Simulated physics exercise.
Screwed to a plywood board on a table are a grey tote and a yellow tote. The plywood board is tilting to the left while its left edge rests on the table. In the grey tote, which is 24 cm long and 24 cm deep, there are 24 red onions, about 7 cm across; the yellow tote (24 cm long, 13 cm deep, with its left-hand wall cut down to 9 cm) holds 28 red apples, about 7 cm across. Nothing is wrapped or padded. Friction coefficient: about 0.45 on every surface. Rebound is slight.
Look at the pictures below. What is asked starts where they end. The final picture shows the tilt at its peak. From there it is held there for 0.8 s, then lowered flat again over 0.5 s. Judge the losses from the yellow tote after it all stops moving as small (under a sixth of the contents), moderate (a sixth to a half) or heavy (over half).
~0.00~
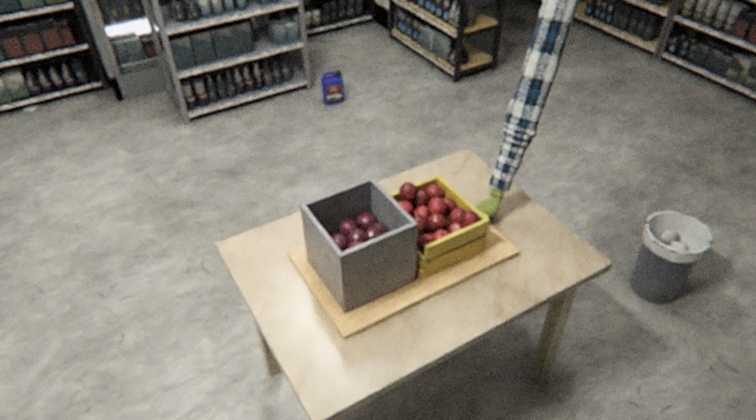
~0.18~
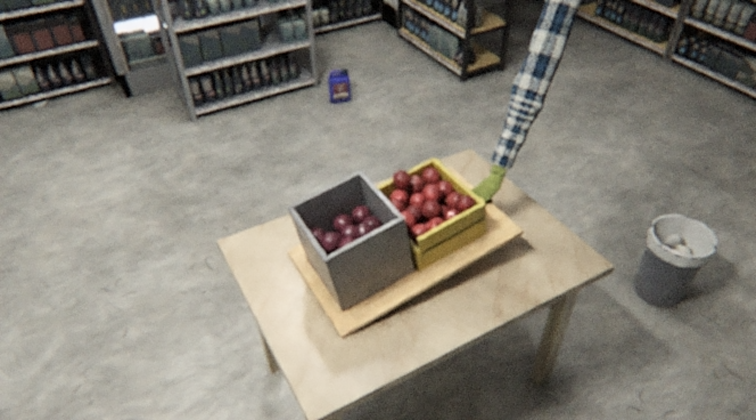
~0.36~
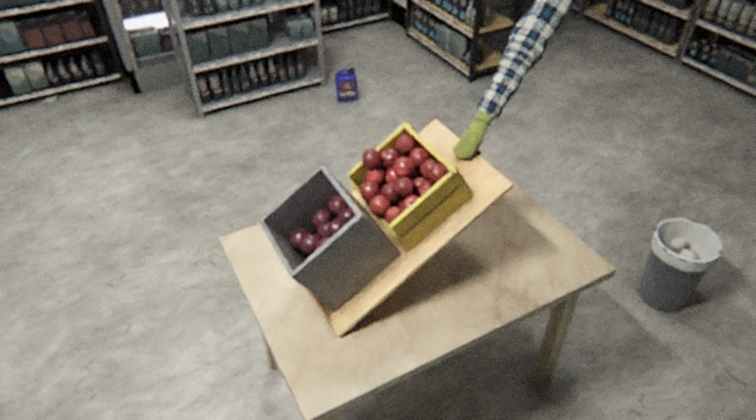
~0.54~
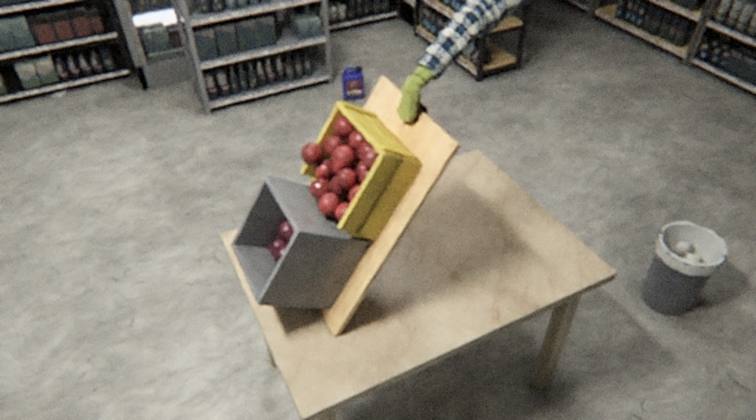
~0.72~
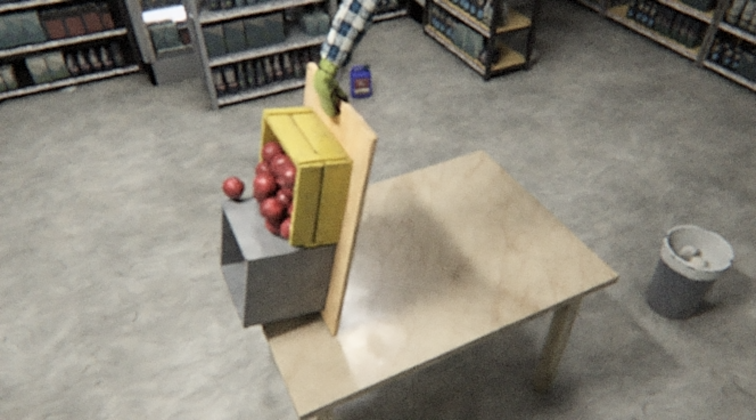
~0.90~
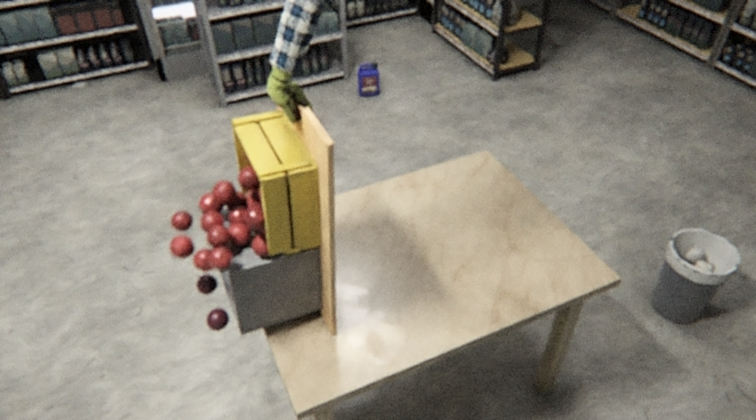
The losses are heavy.
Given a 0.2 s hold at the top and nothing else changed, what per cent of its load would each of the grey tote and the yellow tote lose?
Grey tote 30%, yellow tote 80%.
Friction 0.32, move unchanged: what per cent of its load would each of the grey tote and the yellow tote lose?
In that case grey tote 30, yellow tote 90 per cent.
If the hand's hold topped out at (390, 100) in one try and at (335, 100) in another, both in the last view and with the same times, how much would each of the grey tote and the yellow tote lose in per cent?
Loss per try - grey tote 0 / 0 percent, yellow tote 10 / 50 percent.
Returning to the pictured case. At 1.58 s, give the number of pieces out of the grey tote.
Estimate for the grey tote by then: Some 5 out.
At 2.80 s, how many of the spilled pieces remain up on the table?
Estimated count: 3.
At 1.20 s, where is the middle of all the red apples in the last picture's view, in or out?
Middle approx. (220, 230).
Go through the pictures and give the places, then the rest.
In the first picture (we follow the rim corner now nearest the camera; the camera moves round a little), yellow tote at (426, 247); grey tote at (343, 253); tilt 0°; nothing out yet.
Yellow tote at (418, 239); grey tote at (328, 257); tilt 9°, in the second picture.
Yellow tote at (390, 227); grey tote at (293, 273); tilt 31°, in the third picture.
Yellow tote at (339, 228); grey tote at (259, 300); tilt 56°, in the fourth picture.
Yellow tote at (290, 245); grey tote at (243, 324); tilt 78°; 2 out, the lowest apple at (234, 188), in the fifth picture.
Yellow tote at (270, 254); grey tote at (240, 331); tilt 87°; 13 out, the lowest onion at (218, 320), in the sixth picture.
After 1.20 s, tilt 87°; 4 of 24 out of the grey tote and 19 of 28 out of the yellow tote.
After 1.58 s, tilt 87°; 5 of 24 out of the grey tote and 20 of 28 out of the yellow tote.
After 2.12 s, tilt 6°; 8 of 24 out of the grey tote and 22 of 28 out of the yellow tote.
Outcome (at 2.80 s), 8 of 24 out of the grey tote and 22 of 28 out of the yellow tote. Asked share, 22 of 28, 79 per cent.
